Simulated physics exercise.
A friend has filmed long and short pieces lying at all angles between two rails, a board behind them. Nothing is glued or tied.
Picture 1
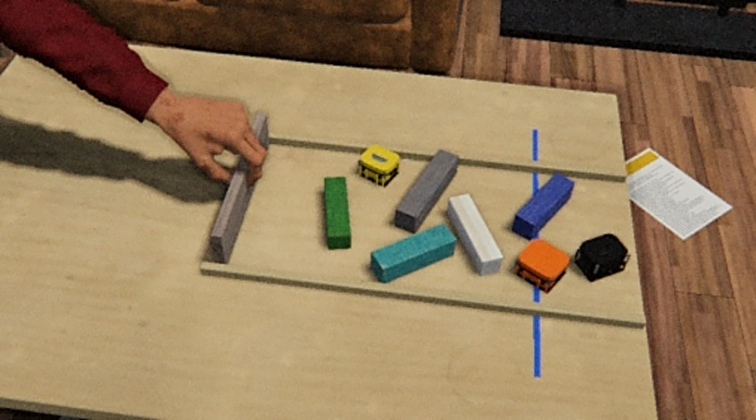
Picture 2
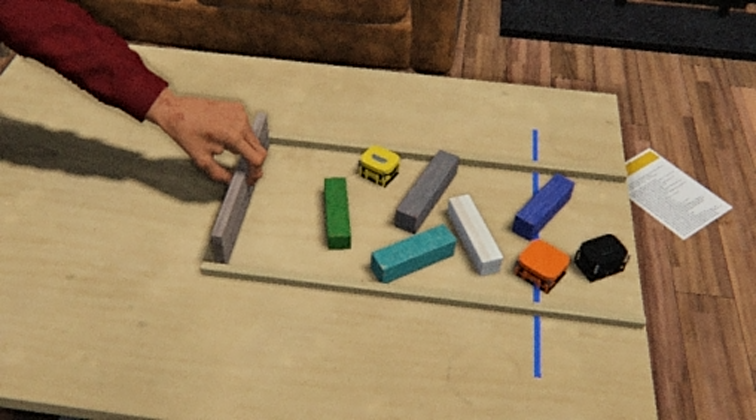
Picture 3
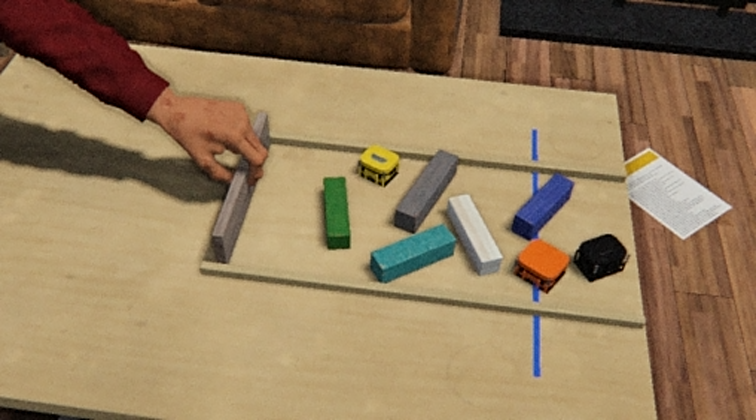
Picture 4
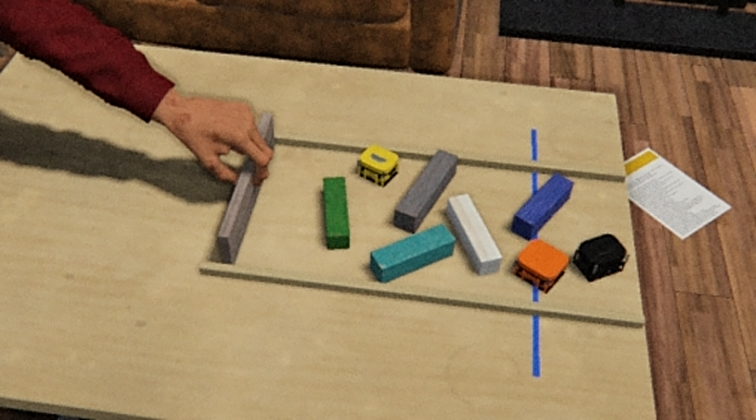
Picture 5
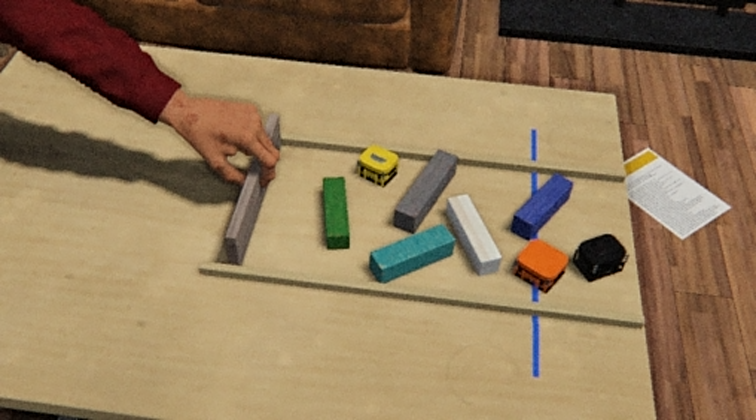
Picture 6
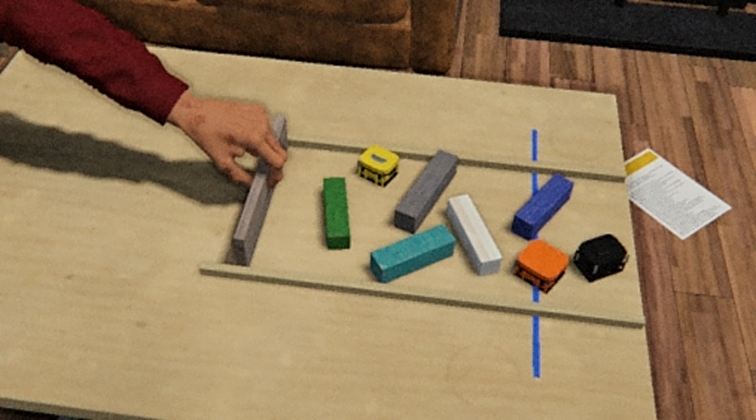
On a pale wooden tabletop, a hand in a dark red sleeve holds an upright board behind coloured bars and small yellow, orange and black cases lying between two rails. The board stays nearly still at first, then the hand slides it slightly right, while the pieces ahead of it stay in place.
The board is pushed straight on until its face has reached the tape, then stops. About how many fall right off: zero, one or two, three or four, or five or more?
Outcome: The number that fall off is one or two.
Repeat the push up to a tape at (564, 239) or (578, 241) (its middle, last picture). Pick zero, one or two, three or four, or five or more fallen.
In that order: Either three or four; 3 or 4.
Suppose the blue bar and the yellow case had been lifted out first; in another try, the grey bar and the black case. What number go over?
First 1, then 0.
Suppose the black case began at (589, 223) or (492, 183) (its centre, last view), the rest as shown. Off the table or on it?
In that order, it drops off; stays on.
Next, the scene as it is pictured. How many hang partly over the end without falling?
The number is 1.
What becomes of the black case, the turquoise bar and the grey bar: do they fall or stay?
The black case is lost, the turquoise bar survives, the grey bar does not fall.
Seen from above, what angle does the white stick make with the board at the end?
About 10°.
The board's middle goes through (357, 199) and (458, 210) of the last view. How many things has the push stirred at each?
First 2, then 8.
A little later, none off yet; black case at rest near (600, 258); blue bar at rest near (543, 206); orange case at rest near (541, 266).
Next, none off yet; black case moving near (610, 257); blue bar shifted a little near (560, 205); orange case shifted about its own width near (575, 276).
When it is over, the number that fall off is one or two; down, black case.
